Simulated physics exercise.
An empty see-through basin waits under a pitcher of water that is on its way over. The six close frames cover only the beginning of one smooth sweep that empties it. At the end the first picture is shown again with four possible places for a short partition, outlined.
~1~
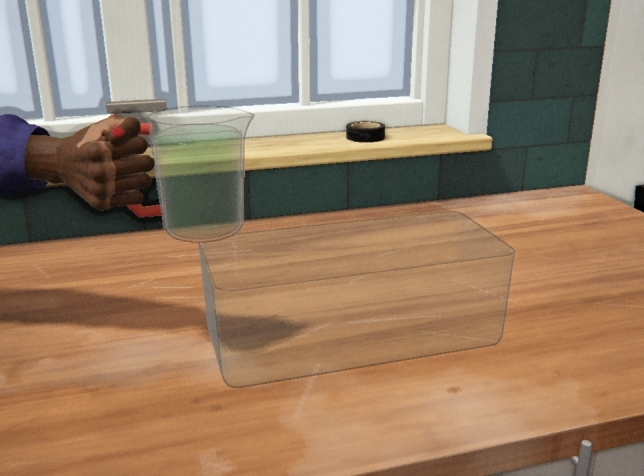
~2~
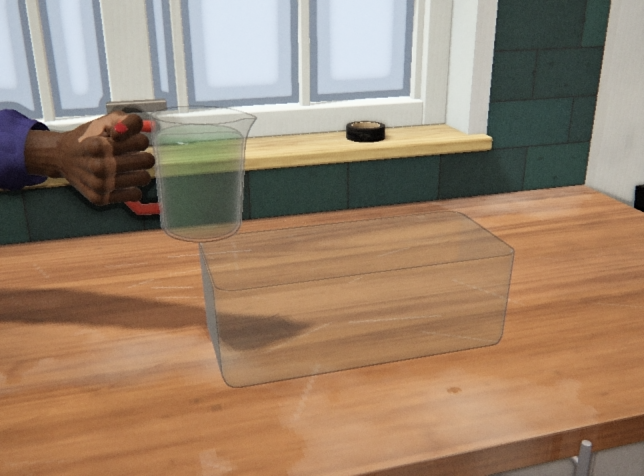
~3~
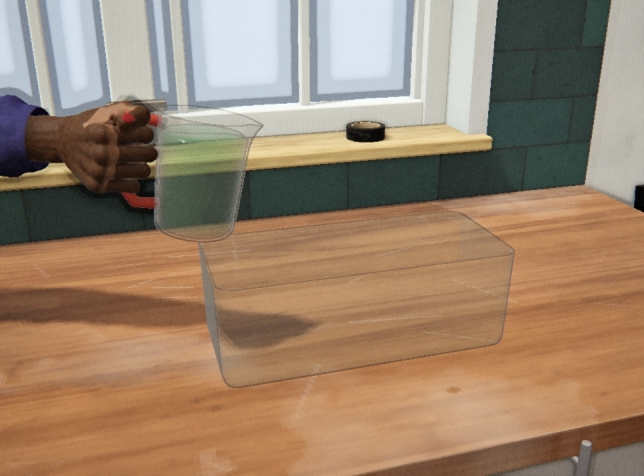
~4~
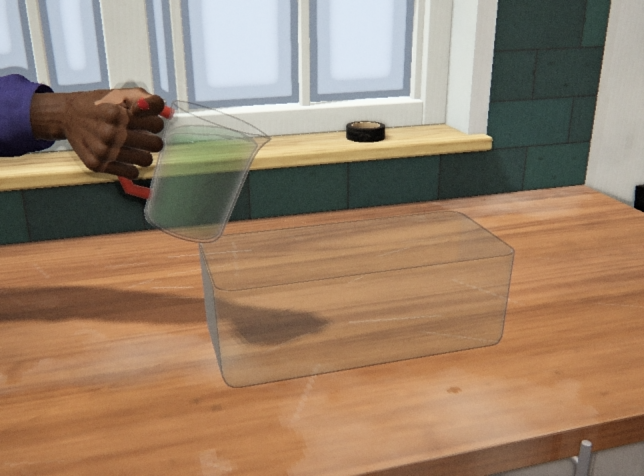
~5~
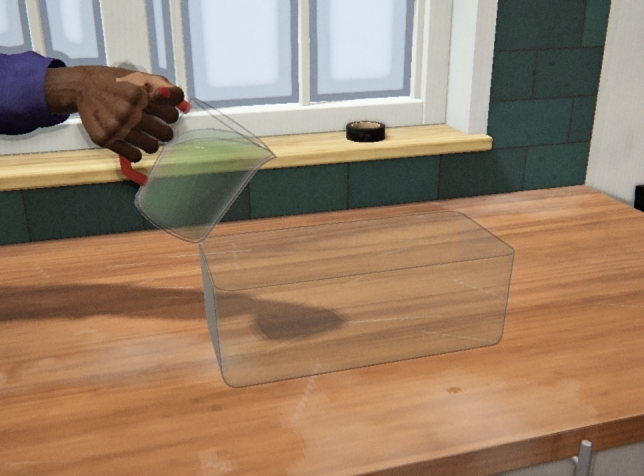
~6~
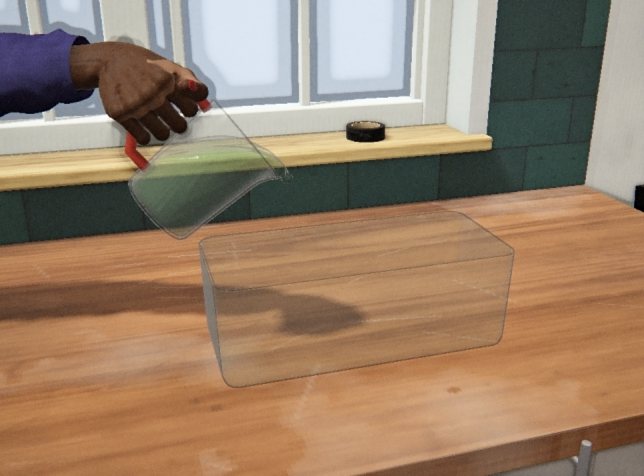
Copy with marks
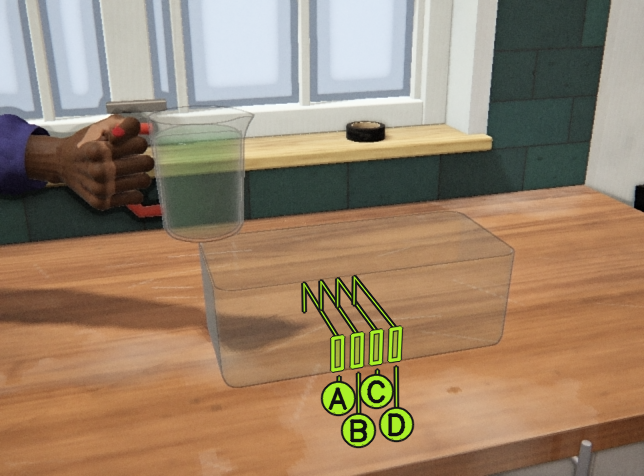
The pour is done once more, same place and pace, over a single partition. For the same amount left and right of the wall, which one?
The best slot is A.
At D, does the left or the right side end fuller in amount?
More ends on the left.
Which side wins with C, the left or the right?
The left one.
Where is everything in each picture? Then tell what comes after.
Upright, lip at (252, 114); basin from (222, 385) to (500, 339); nothing has left yet, in the first picture.
Tipped about 3°, lip at (255, 117); nothing has left yet, in the second picture.
Tipped about 10°, lip at (261, 124); nothing has left yet, in the third picture.
Tipped about 22°, lip at (269, 137); nothing has left yet, in the fourth picture.
Tipped about 36°, lip at (275, 155); nothing has left yet, in the fifth picture.
Tipped about 53°, lip at (276, 176); water is over the lip, down to (283, 179), in the sixth picture.
In lime, A at (339, 376); B at (358, 373); C at (377, 370); D at (396, 367).
Choosing A, about 55 % ends left of the wall and 44 % right of it.
Choosing B, about 88 % ends left of the wall and 10 % right of it.
Choosing C, about 89 % ends left of the wall and 7 % right of it; 3 % is lost outside.
Choosing D, about 90 % ends left of the wall and 7 % right of it; 3 % is lost outside.
